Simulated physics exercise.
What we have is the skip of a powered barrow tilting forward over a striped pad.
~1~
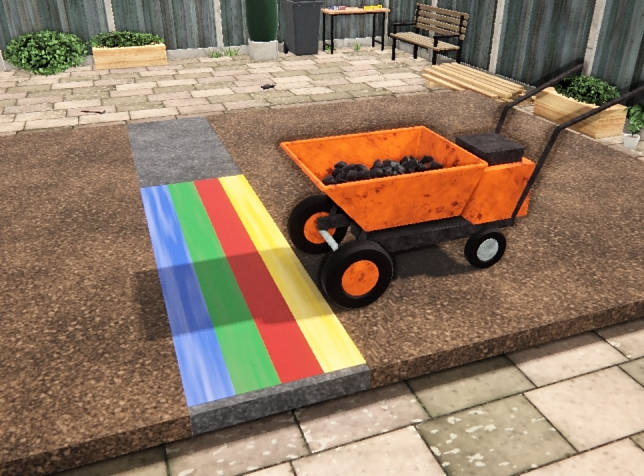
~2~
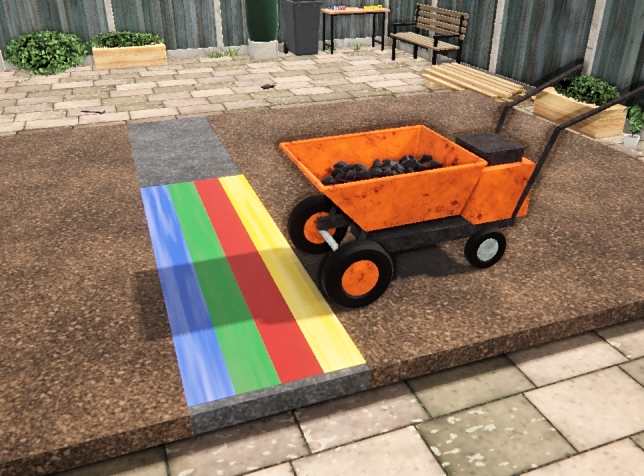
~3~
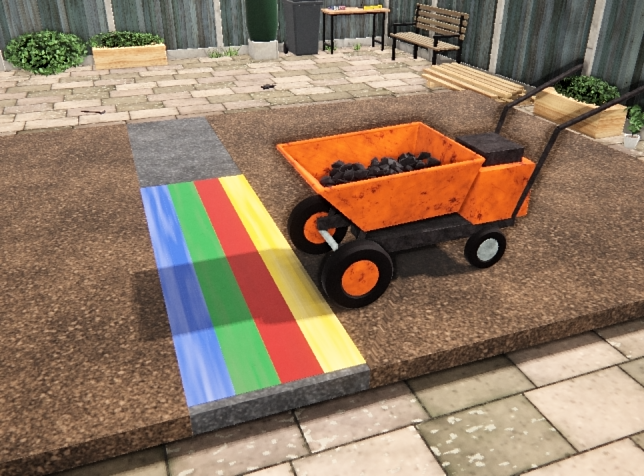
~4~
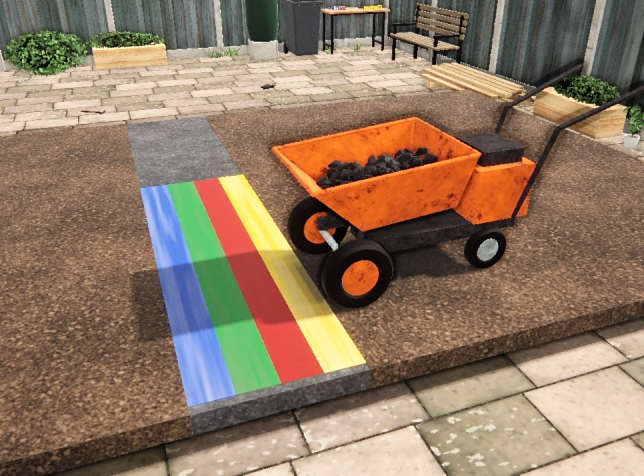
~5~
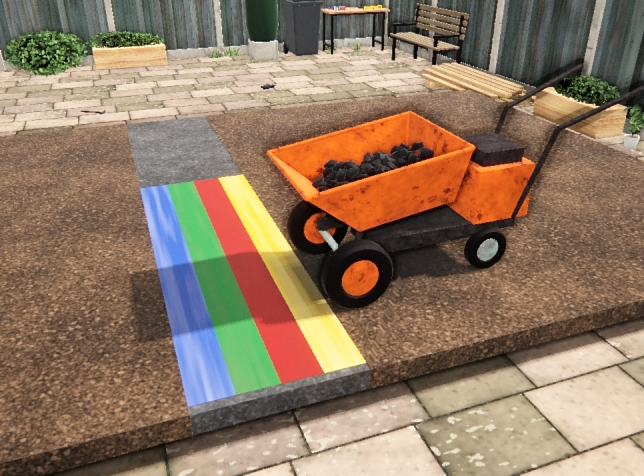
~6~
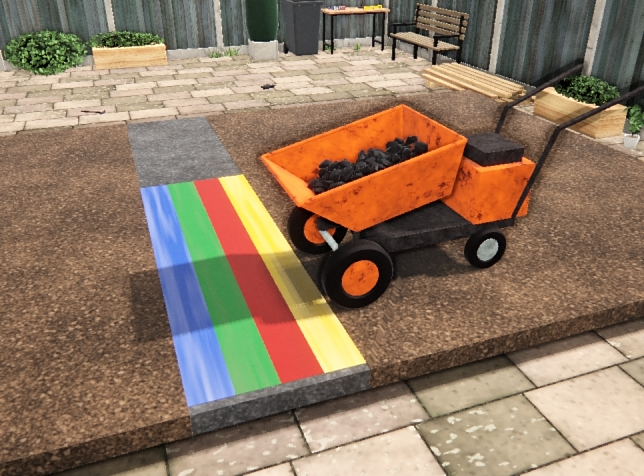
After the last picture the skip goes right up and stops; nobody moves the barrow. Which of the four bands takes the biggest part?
The green one gets the largest share.
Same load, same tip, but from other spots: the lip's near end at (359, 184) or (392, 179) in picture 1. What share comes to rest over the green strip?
In turn 30 and 20 in a hundred.
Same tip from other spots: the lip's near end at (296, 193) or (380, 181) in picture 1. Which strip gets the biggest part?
The first try: That blue strip. The second: The red one.
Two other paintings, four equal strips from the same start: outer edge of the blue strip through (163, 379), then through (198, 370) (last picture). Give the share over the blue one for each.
Roughly 30 per cent, and 40 per cent.
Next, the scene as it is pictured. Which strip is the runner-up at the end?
It is that blue strip.
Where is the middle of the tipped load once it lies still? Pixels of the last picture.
Roughly at (205, 297).
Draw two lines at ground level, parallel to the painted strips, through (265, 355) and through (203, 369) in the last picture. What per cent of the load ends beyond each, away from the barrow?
Near 80 % and 30 %.
Shortly afterwards, skip tipped well over; the whole lot in the skip.
Next, skip tipped steeply; all but a few in the skip; a little over the green strip.
Some moments later, skip tipped right over; near a quarter in the skip; only a few over the red strip; near a third over the green strip; near a third over the blue strip; a little off the paint.
In the end, skip tipped right over; a little in the skip; none at all over the yellow strip; only a few over the red strip; near a third over the green strip; near a quarter over the blue strip; a little off the paint.
